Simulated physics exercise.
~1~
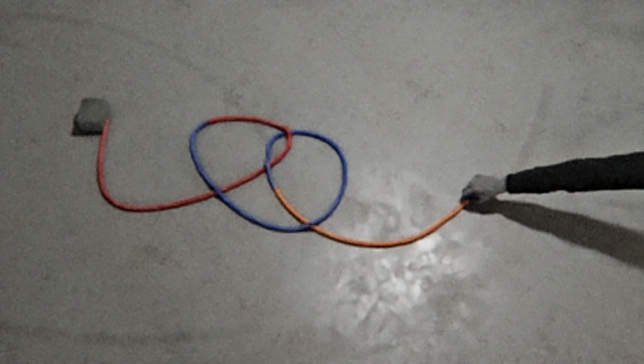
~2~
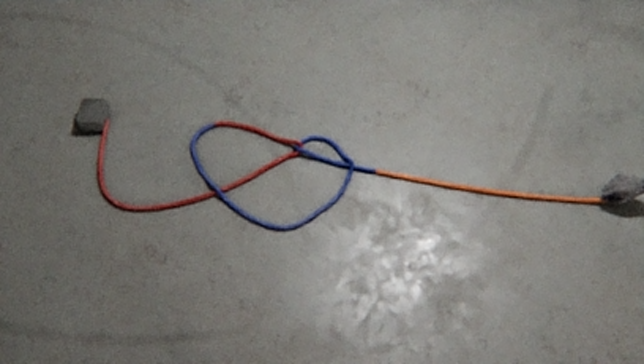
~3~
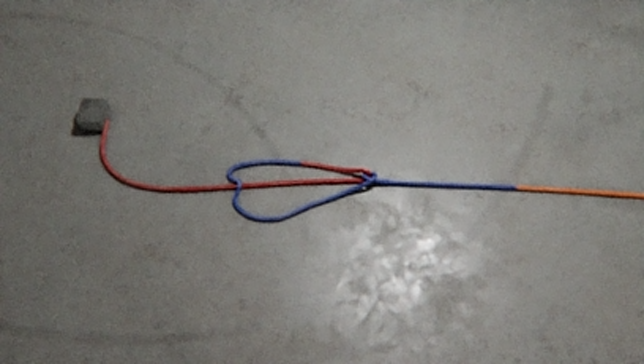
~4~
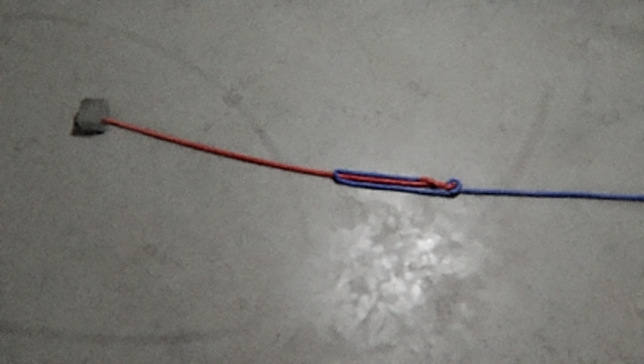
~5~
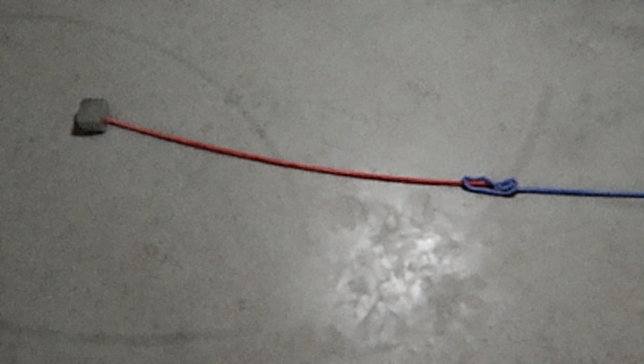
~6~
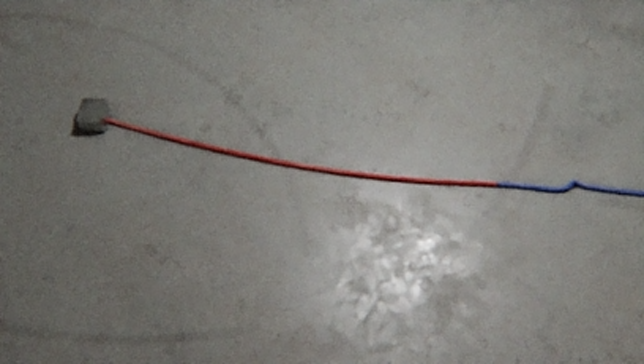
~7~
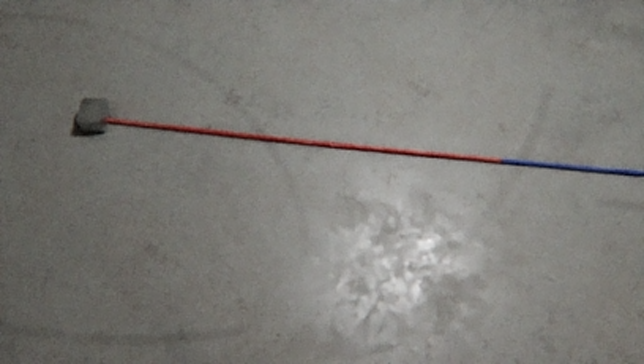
A looped rope is pulled right by a gloved hand until its loops vanish, leaving it straight.
